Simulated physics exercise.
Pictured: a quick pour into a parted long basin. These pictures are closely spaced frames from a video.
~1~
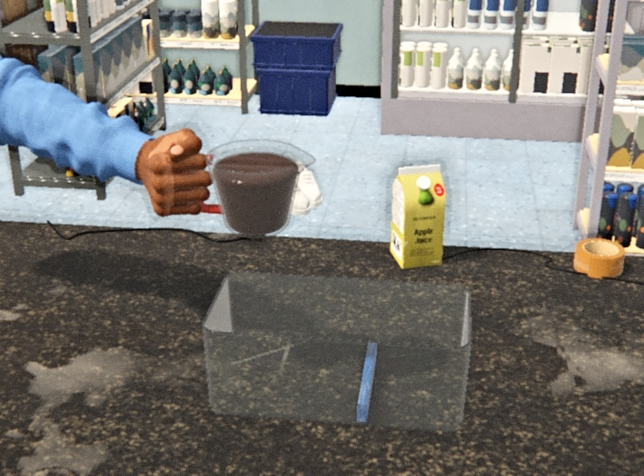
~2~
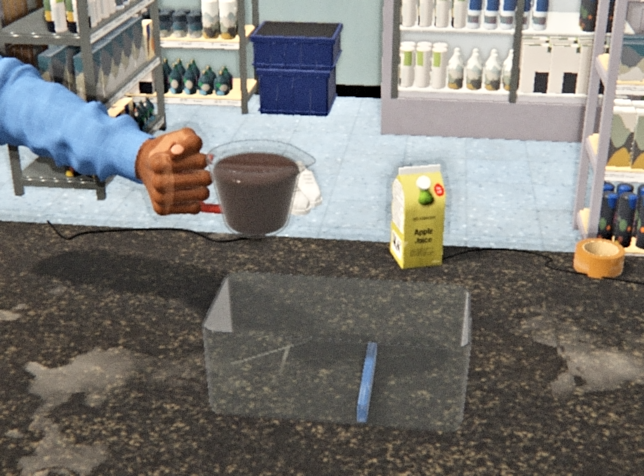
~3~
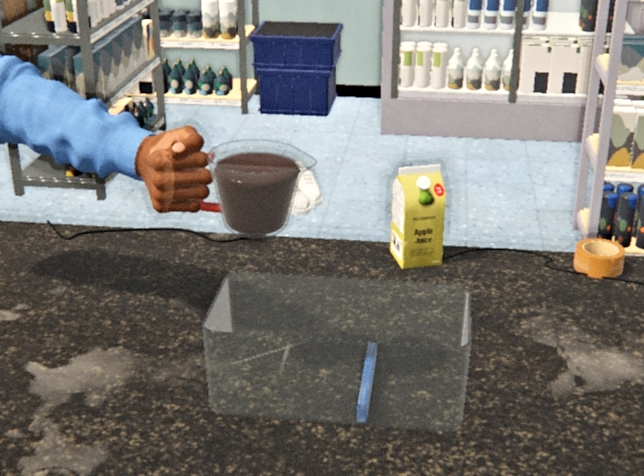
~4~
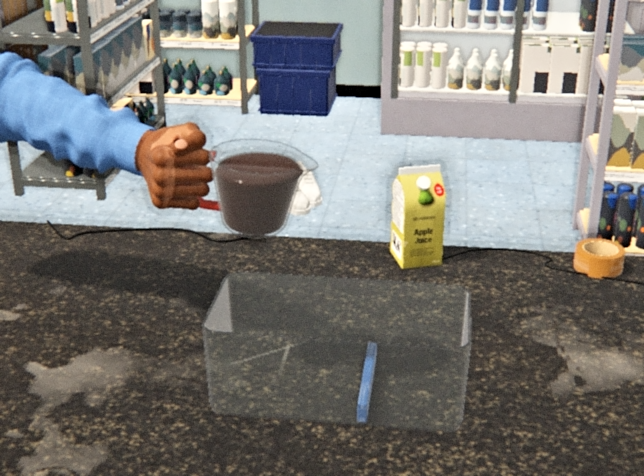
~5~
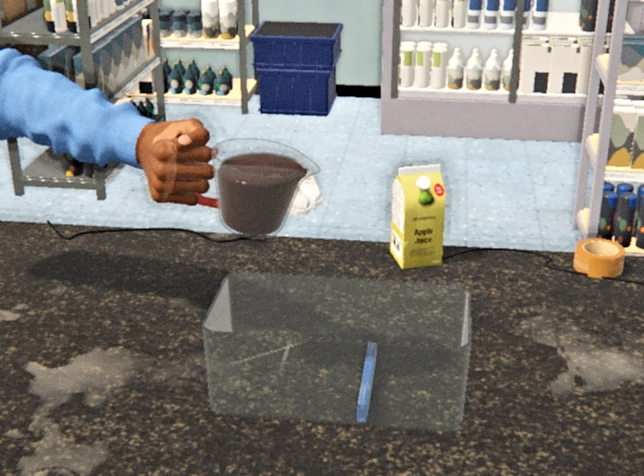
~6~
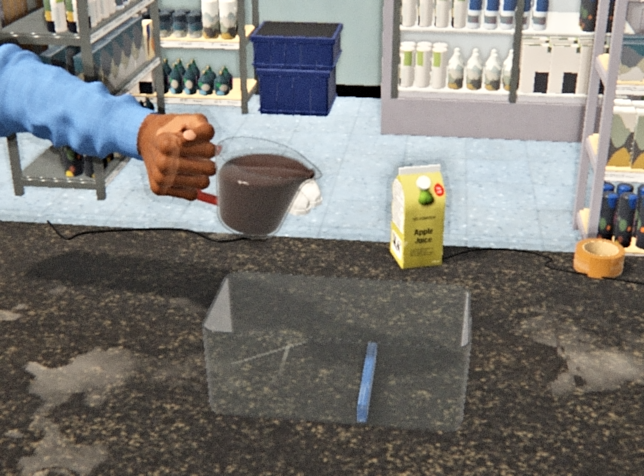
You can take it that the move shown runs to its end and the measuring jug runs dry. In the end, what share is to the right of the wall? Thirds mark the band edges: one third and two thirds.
I would say between a third and two thirds ends up on that side.
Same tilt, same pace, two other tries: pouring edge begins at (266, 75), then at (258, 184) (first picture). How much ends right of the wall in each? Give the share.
The first start yields 10 per cent, the second 10 per cent.
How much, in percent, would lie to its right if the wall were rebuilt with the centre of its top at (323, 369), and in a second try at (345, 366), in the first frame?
In order, 90 and 80 in a hundred.
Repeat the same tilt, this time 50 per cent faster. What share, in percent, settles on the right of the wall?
Around 40 in a hundred.
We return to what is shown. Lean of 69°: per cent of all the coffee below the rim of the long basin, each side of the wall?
Roughly 5 per cent on the left, roughly 15 per cent on the right.
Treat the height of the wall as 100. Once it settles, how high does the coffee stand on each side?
Close to 30 for the left and 50 for the right.
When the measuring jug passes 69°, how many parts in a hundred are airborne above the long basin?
25 %.
A moment on, the measuring jug is tipped part way and 54 per cent is still to pour, 4 is left of the wall and 17 right of it.
Next, the measuring jug is tipped right over and 3 per cent is still to pour, 42 is left of the wall and 48 right of it.
Then the measuring jug is tipped right over and 0 per cent is still to pour, 48 is left of the wall and 51 right of it.
Later the measuring jug is tipped right over and 0 per cent is still to pour, 48 is left of the wall and 51 right of it.
In the end 48 per cent lies left of the wall, 51 right of it and 1 outside.
